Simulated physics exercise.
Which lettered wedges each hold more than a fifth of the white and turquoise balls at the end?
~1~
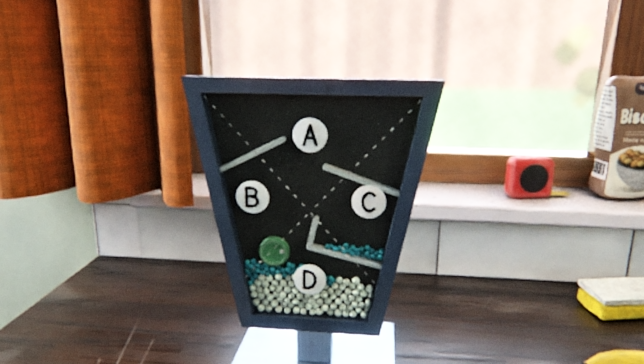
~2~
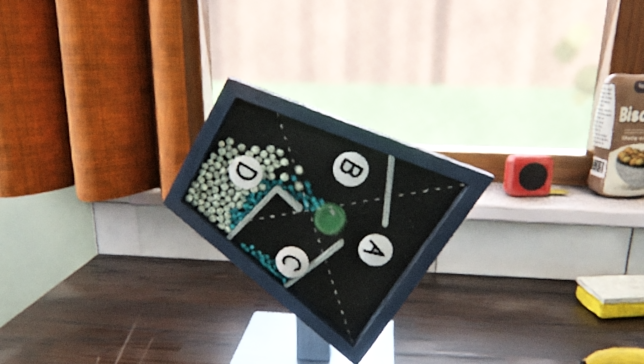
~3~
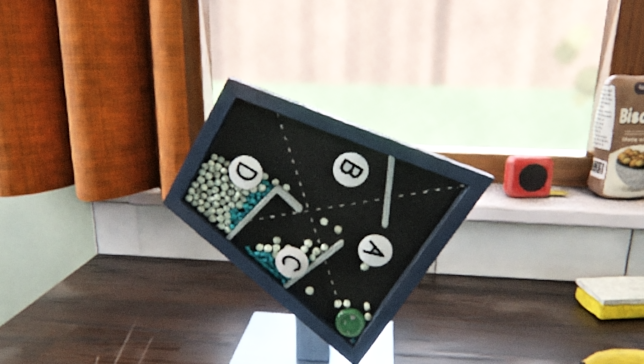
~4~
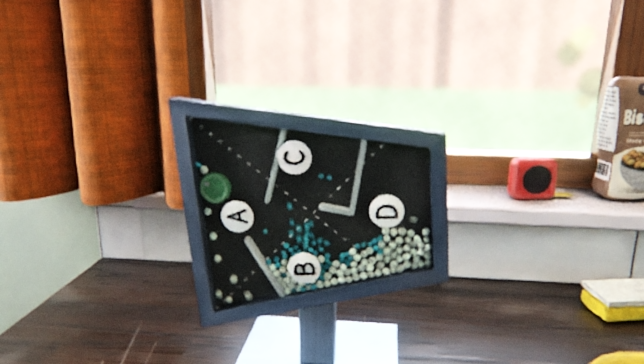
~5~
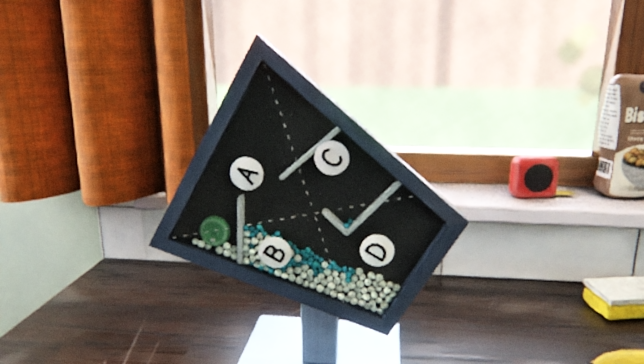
Wedges B and D each hold more than a fifth of the balls, while A and C do not.
